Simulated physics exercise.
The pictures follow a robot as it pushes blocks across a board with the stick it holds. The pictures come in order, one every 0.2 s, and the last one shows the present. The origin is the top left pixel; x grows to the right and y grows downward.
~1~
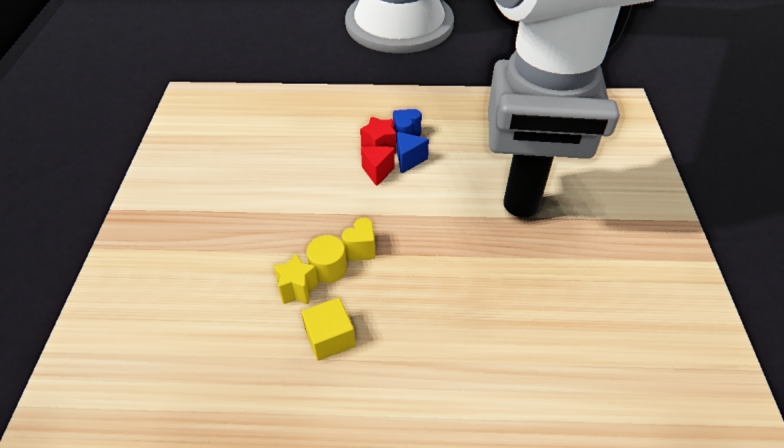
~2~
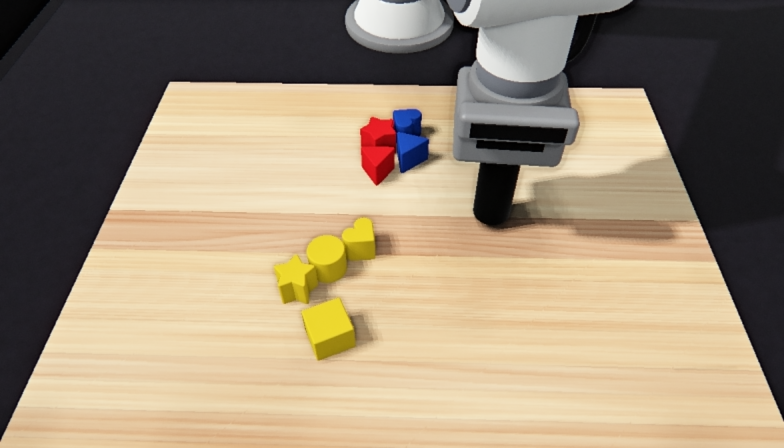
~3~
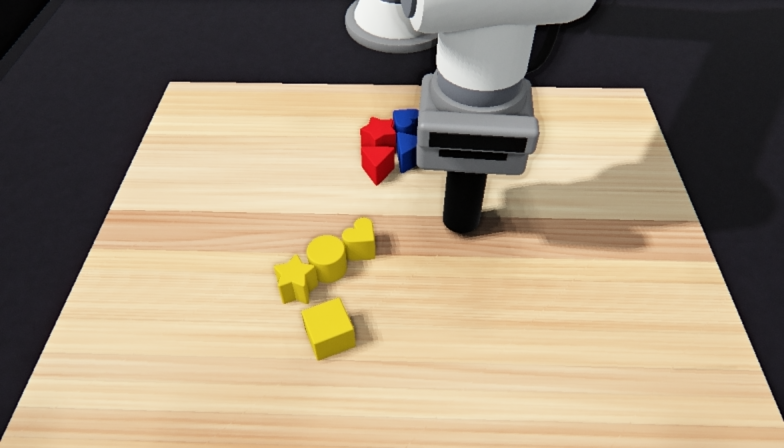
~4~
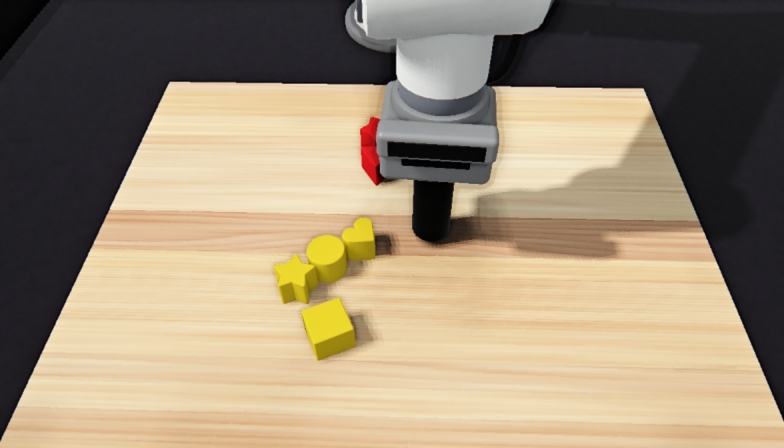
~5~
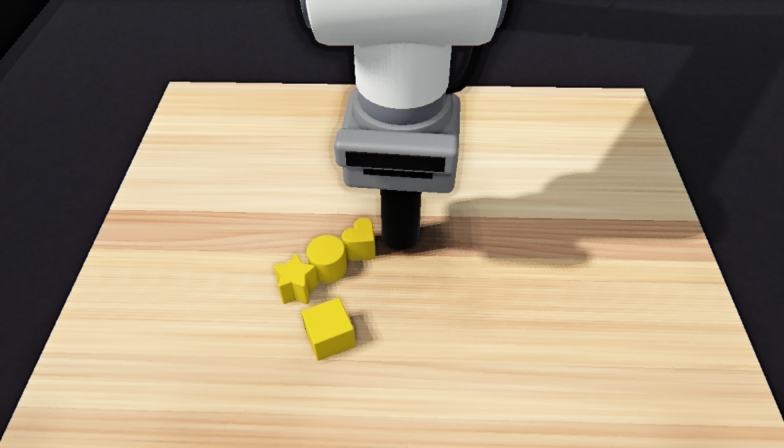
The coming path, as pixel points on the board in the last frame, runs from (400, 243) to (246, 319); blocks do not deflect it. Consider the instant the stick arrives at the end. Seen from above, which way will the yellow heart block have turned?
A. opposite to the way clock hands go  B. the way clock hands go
B (the way clock hands go)
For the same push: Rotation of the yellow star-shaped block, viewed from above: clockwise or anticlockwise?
From above, the yellow star-shaped block will be seen to turn anti-clockwise.
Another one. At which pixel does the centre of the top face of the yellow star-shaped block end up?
Its top centre is at about (201, 314).
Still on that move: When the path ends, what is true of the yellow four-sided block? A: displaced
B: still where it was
My answer is option B.
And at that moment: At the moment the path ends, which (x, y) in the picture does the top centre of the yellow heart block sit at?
Its top centre is at about (329, 227).
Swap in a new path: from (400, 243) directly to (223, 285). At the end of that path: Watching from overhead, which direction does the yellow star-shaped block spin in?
It swings round anticlockwise.
The first path, step by step. One third of the way, stick (351, 260); yellow star-shaped block (289, 274); yellow circular block (311, 251); yellow heart block (331, 227), turned 45° clockwise.
Two thirds of the way, stick (299, 285); yellow star-shaped block (261, 287), turned 45° anticlockwise; yellow circular block (267, 254); yellow heart block (329, 227), turned 55° clockwise.
At the end, stick (243, 312); yellow star-shaped block (201, 314), turned 45° anticlockwise; yellow circular block (261, 254); yellow four-sided block not moved; yellow heart block (329, 227), turned 55° clockwise.
